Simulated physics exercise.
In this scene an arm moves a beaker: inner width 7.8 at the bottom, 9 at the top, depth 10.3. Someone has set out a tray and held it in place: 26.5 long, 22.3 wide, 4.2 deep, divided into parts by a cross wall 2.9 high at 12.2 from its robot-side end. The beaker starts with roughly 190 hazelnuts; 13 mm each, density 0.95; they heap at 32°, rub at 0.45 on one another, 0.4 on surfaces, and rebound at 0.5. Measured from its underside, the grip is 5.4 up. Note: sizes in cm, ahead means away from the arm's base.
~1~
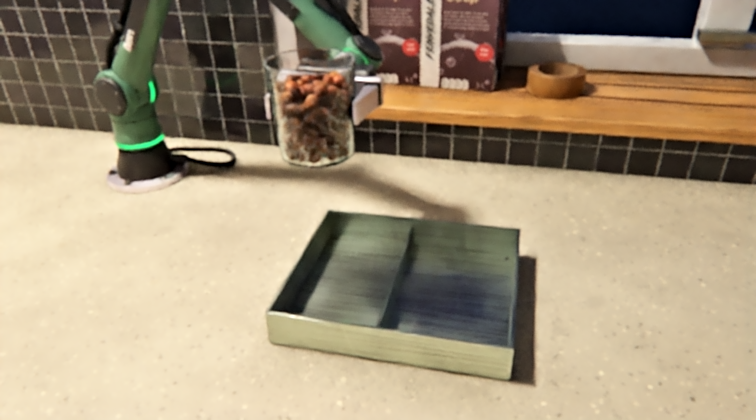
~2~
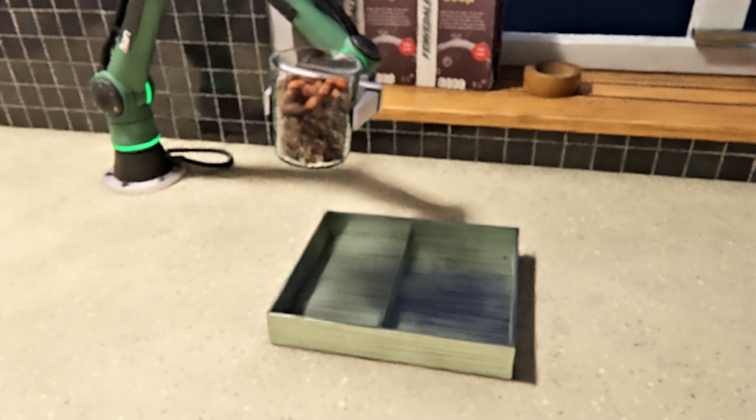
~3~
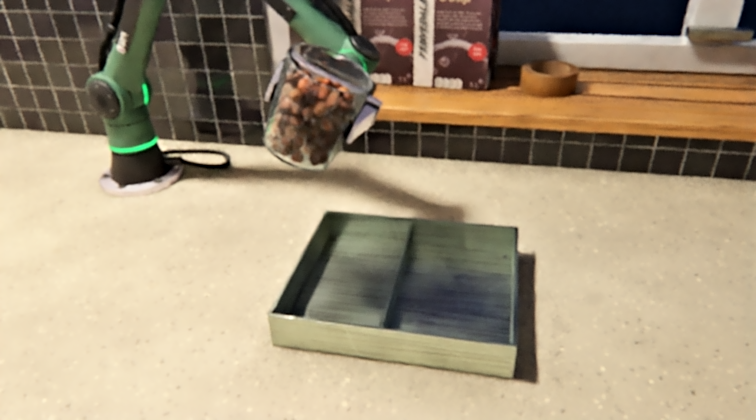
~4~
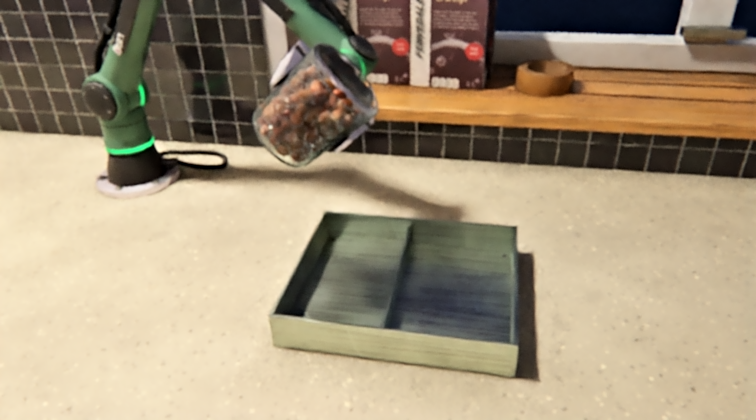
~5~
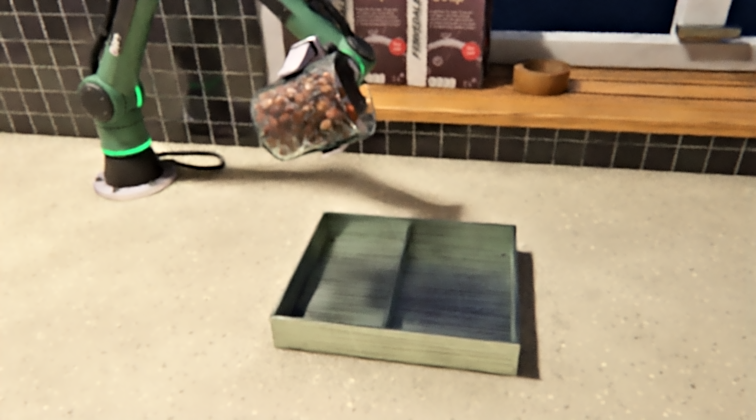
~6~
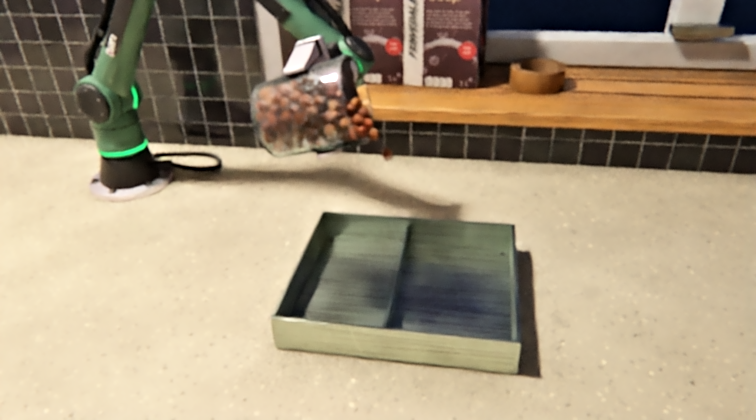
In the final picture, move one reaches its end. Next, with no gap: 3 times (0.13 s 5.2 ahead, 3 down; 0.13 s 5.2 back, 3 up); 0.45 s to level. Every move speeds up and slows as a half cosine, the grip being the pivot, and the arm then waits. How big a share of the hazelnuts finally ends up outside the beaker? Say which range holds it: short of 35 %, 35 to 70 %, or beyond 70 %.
The range 35 to 70 % holds it.
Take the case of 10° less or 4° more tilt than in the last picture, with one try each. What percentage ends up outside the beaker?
30 and 60 %.
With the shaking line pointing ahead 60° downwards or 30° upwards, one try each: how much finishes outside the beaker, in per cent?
It comes to around 25 per cent on the first try and around 95 per cent on the second.
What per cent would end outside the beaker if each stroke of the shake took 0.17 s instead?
Around 40 percent.
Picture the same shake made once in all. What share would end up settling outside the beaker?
Estimate: Around 25 %.
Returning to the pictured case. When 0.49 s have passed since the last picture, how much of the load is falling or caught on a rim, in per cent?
My guess is some 7 in a hundred.
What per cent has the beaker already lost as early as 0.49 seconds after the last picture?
Near 35 in a hundred parts have gone so far.
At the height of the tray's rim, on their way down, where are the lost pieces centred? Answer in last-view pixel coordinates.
I'd say somewhere around (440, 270).
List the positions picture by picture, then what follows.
The beaker middle at (314, 109), level; upper third of the load around (314, 94), from x 280 to 345, top at y 80; 192 in the beaker, in the first picture.
The beaker middle at (314, 110), tilted 7° forward; upper third of the load around (314, 95), from x 280 to 350, top at y 80, in the second picture.
The beaker middle at (313, 111), tilted 26° forward; upper third of the load around (311, 96), from x 275 to 350, top at y 75, in the third picture.
The beaker middle at (313, 111), tilted 48° forward; upper third of the load around (307, 96), from x 265 to 355, top at y 70, in the fourth picture.
The beaker middle at (312, 111), tilted 67° forward; upper third of the load around (307, 95), from x 260 to 350, top at y 75, in the fifth picture.
The beaker middle at (312, 111), tilted 74° forward; upper third of the load around (301, 99), from x 265 to 390, top at y 80; 191 in the beaker, 1 in flight or on a rim, in the sixth picture.
Then, 0.49 s on, tilted 74° forward, highest piece 26 above the table; 128 in the beaker, 46 in the far-side part, 5 in the robot-side part, 13 in flight or on a rim.
Then, 0.98 s on, tilted 42° forward, highest piece 26 above the table; 92 in the beaker, 82 in the far-side part, 14 in the robot-side part, 3 on the table or floor, 1 in flight or on a rim.
Then, 1.43 s on, level, highest piece 26 above the table; 92 in the beaker, 83 in the far-side part, 14 in the robot-side part, 3 on the table or floor.
Then, 2.48 s on, level, highest piece 26 above the table; 92 in the beaker, 83 in the far-side part, 14 in the robot-side part, 3 on the table or floor.
In the end, 92 in the beaker, 83 in the far-side part, 14 in the robot-side part, 3 on the table or floor. That is 52 % outside the beaker.
